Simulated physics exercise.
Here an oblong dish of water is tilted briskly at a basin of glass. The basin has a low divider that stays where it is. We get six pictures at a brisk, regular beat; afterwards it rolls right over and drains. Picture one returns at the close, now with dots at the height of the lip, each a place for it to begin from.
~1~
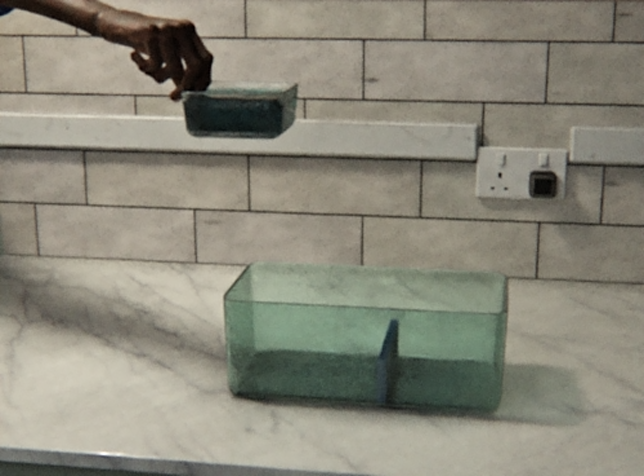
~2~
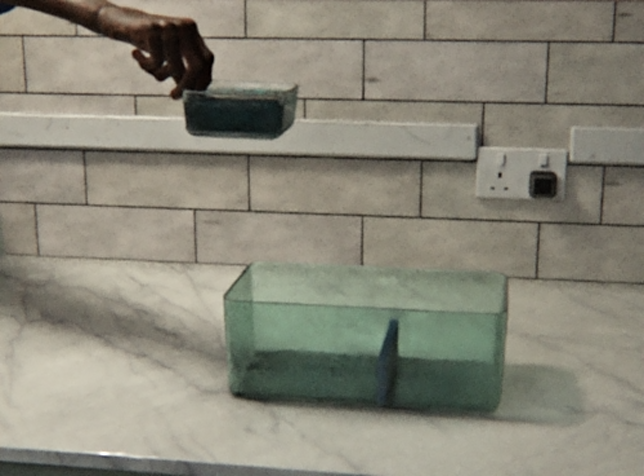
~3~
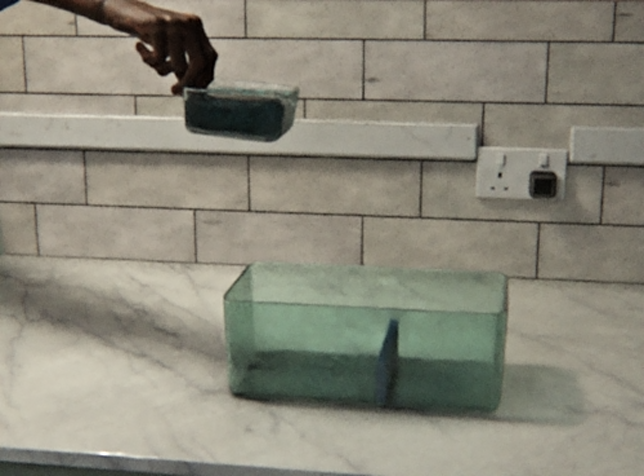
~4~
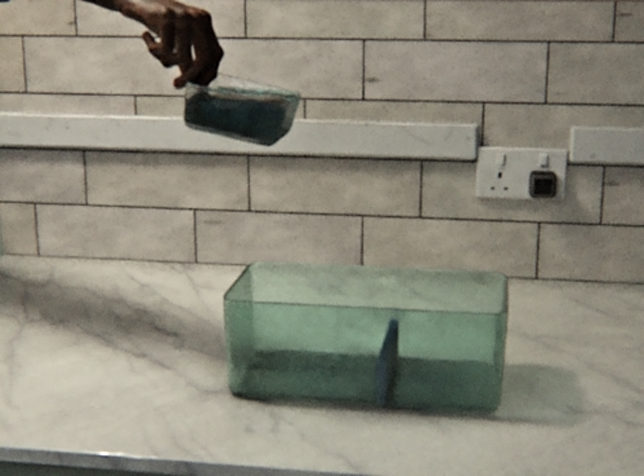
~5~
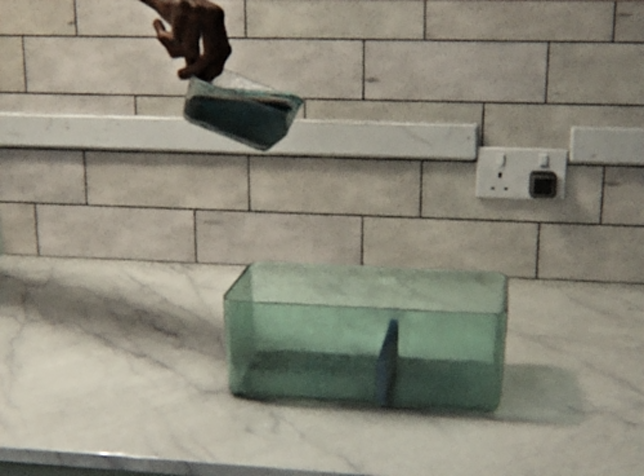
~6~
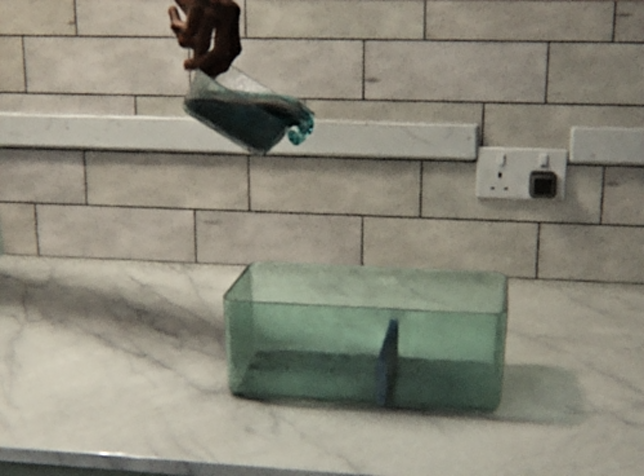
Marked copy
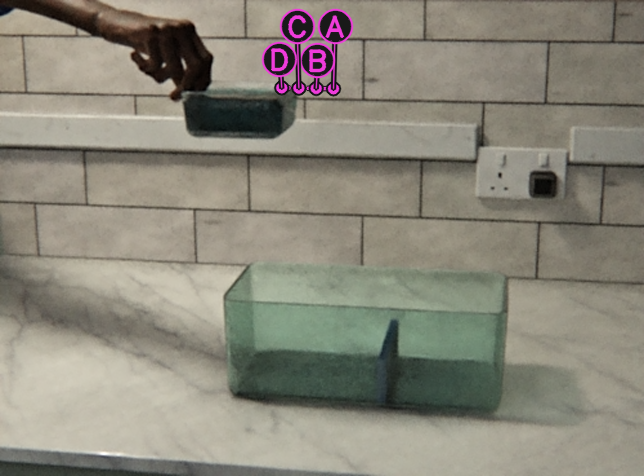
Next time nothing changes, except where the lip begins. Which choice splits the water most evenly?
Choose B.
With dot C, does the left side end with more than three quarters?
Yes.
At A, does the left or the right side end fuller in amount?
More ends on the right.
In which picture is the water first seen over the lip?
In picture 5.
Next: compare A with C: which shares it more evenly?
Here it is dot A.
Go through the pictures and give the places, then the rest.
Upright, lip at (289, 87); basin from (229, 392) to (501, 410); top of the wall at (389, 339); nothing has left yet.
Upright, lip at (289, 89); nothing has left yet.
Tipped about 5°, lip at (291, 92); nothing has left yet.
Tipped about 12°, lip at (292, 98); nothing has left yet.
Tipped about 20°, lip at (293, 106); water is over the lip, down to (293, 106).
Tipped about 30°, lip at (293, 115); water is over the lip, down to (302, 139).
On the marked copy, A at (333, 88); B at (316, 88); C at (298, 88); D at (281, 87).
Choosing A, about 30 % ends left of the wall and 67 % right of it; 3 % is lost outside.
Choosing B, about 51 % ends left of the wall and 47 % right of it.
Choosing C, about 88 % ends left of the wall and 10 % right of it.
Choosing D, about 95 % ends left of the wall and 3 % right of it.
